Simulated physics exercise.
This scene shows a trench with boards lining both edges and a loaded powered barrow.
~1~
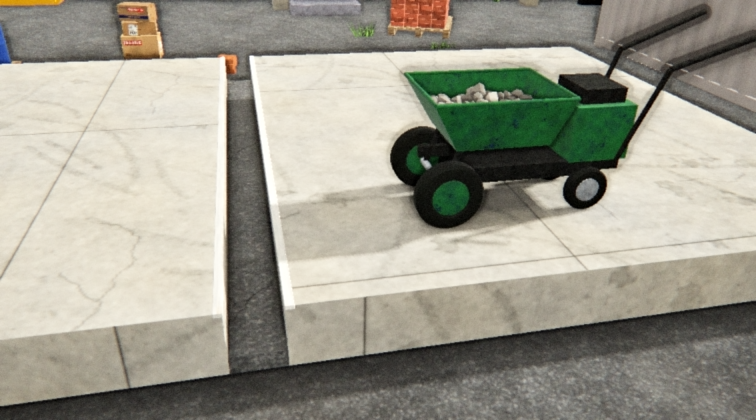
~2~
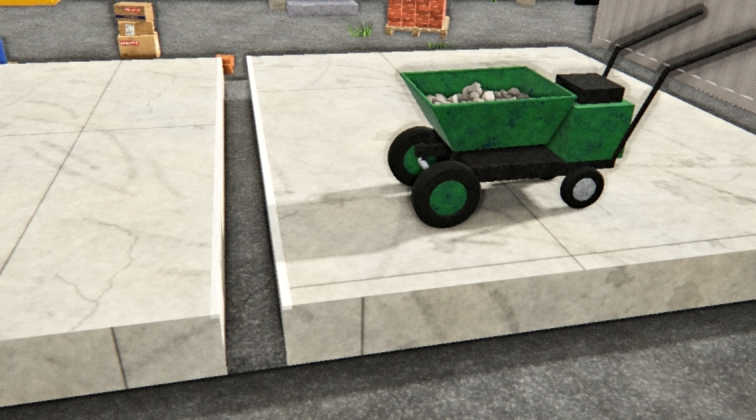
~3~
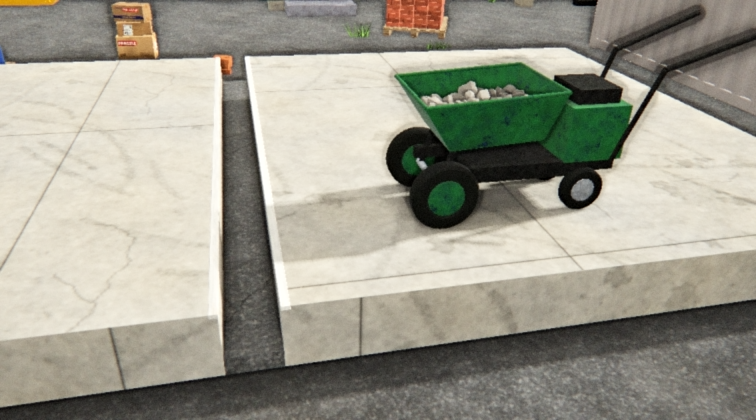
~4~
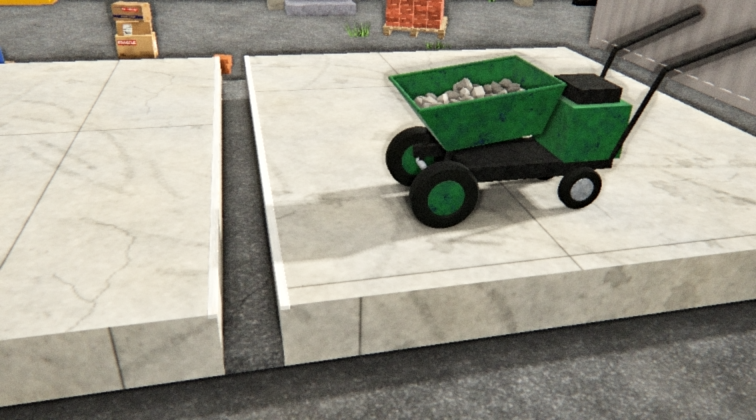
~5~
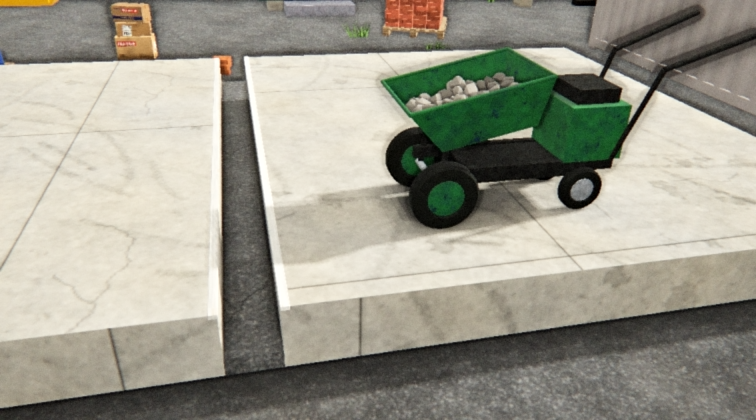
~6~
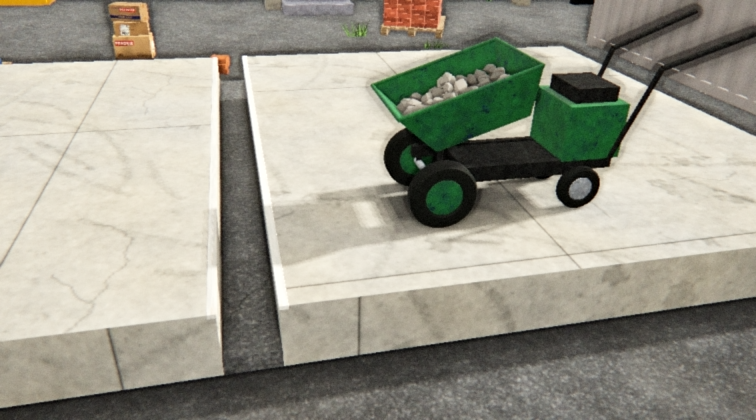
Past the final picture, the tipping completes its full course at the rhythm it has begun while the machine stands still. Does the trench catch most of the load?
No, I predict the trench will fail to catch most of it.
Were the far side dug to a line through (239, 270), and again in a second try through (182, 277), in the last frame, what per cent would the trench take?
The share would be 10 % first and 10 % second.
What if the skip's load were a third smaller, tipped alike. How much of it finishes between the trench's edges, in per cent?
10 in a hundred, roughly.
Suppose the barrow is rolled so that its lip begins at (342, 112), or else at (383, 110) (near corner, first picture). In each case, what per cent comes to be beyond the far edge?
First spot 10 per cent, second spot 0 per cent.
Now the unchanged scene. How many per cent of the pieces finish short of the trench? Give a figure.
About 70 %.
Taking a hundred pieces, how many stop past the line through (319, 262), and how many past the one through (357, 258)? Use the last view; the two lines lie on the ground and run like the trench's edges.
First roughly 50 percent, then 80 percent.
Soon after the last picture, skip tipped steeply; all in the skip.
A little later, skip tipped right over; nearly all in the skip; a small part short of the trench; a stray few falling.
Later still, skip tipped right over; about a quarter in the skip; about two thirds short of the trench; a small part in or heaped over the trench.
By the end, skip tipped right over; a small part in the skip; about two thirds short of the trench; about a quarter in or heaped over the trench; none beyond it.
